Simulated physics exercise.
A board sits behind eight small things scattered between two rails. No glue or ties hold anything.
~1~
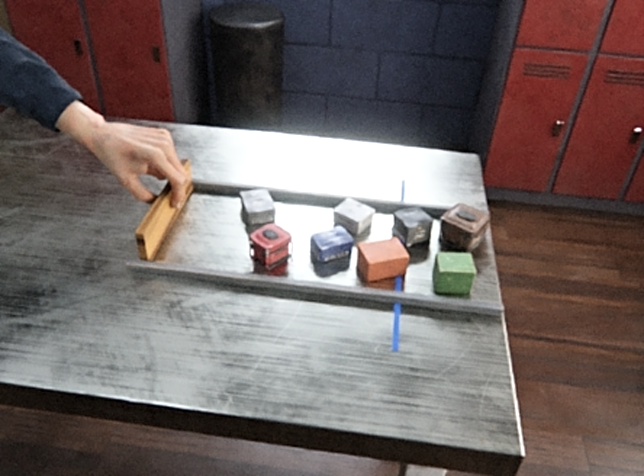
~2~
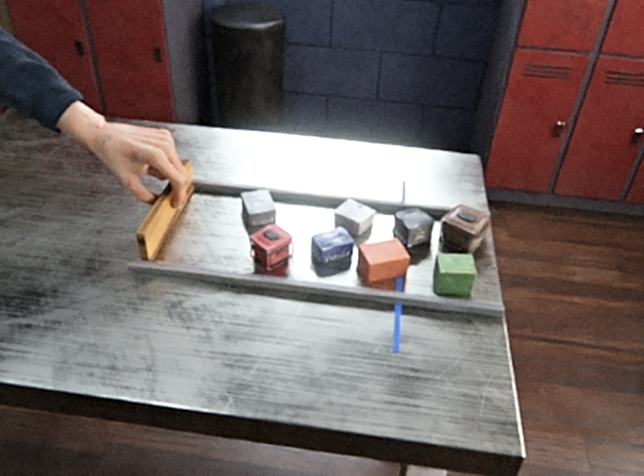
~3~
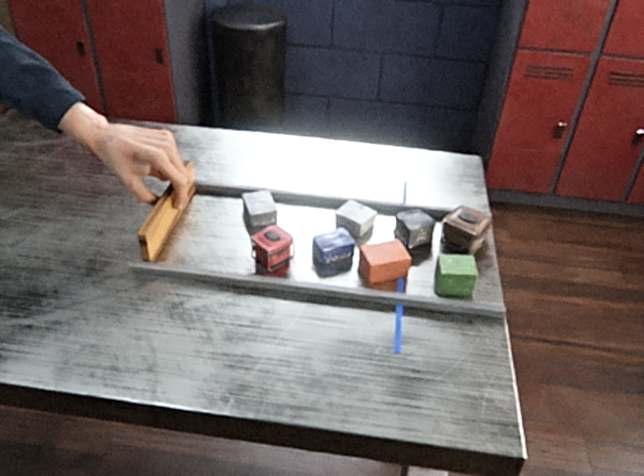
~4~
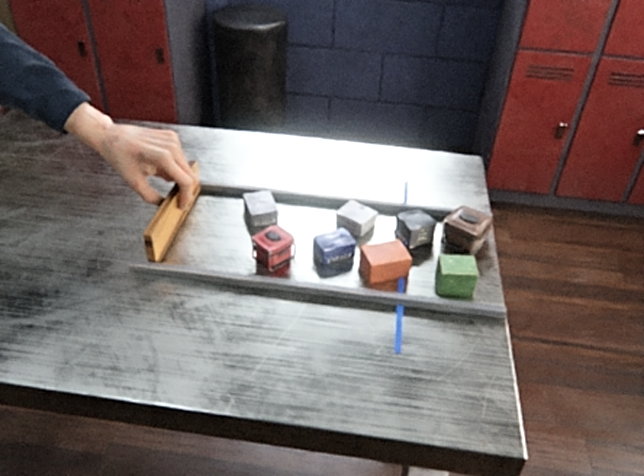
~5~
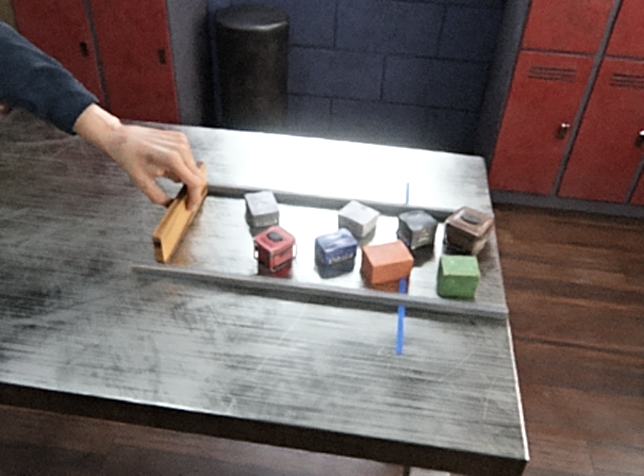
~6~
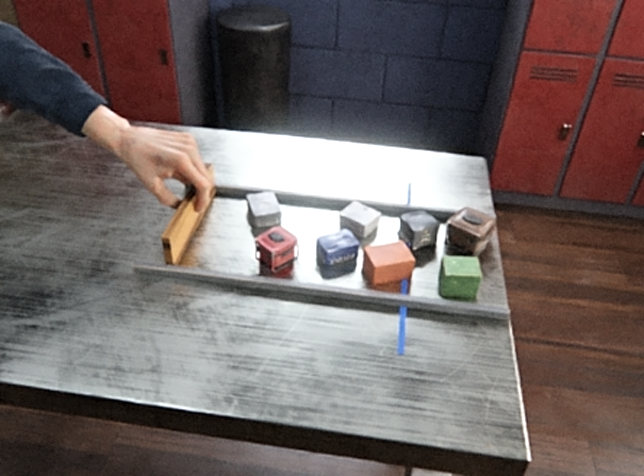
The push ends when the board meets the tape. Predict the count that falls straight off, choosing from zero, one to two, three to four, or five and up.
Predicted count: One to two.
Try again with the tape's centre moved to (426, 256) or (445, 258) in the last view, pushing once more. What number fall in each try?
Counts: 2, 3.
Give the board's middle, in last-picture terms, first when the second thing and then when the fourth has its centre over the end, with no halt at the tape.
(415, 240), later (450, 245).
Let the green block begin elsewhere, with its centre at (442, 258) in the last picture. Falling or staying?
In that spot, it sits tight.
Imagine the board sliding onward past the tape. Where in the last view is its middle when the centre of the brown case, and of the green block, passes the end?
The middle is at (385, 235) when it's the brown case, and at (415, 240) when it's the green block.
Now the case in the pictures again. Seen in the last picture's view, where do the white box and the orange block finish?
You'll find the white box at roughly (453, 222) and the orange block at roughly (458, 276).
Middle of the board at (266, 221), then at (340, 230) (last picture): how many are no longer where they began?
I count 2 first and 6 after.
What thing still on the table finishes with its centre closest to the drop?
It's the green block.
Soon after, none off yet; brown case at rest near (470, 230); green block at rest near (459, 277); black box at rest near (418, 229).
After that, none off yet; brown case at rest near (470, 230); green block at rest near (459, 277); black box moving near (427, 230).
In the end, the number that fall off is one or two; gone, brown case.
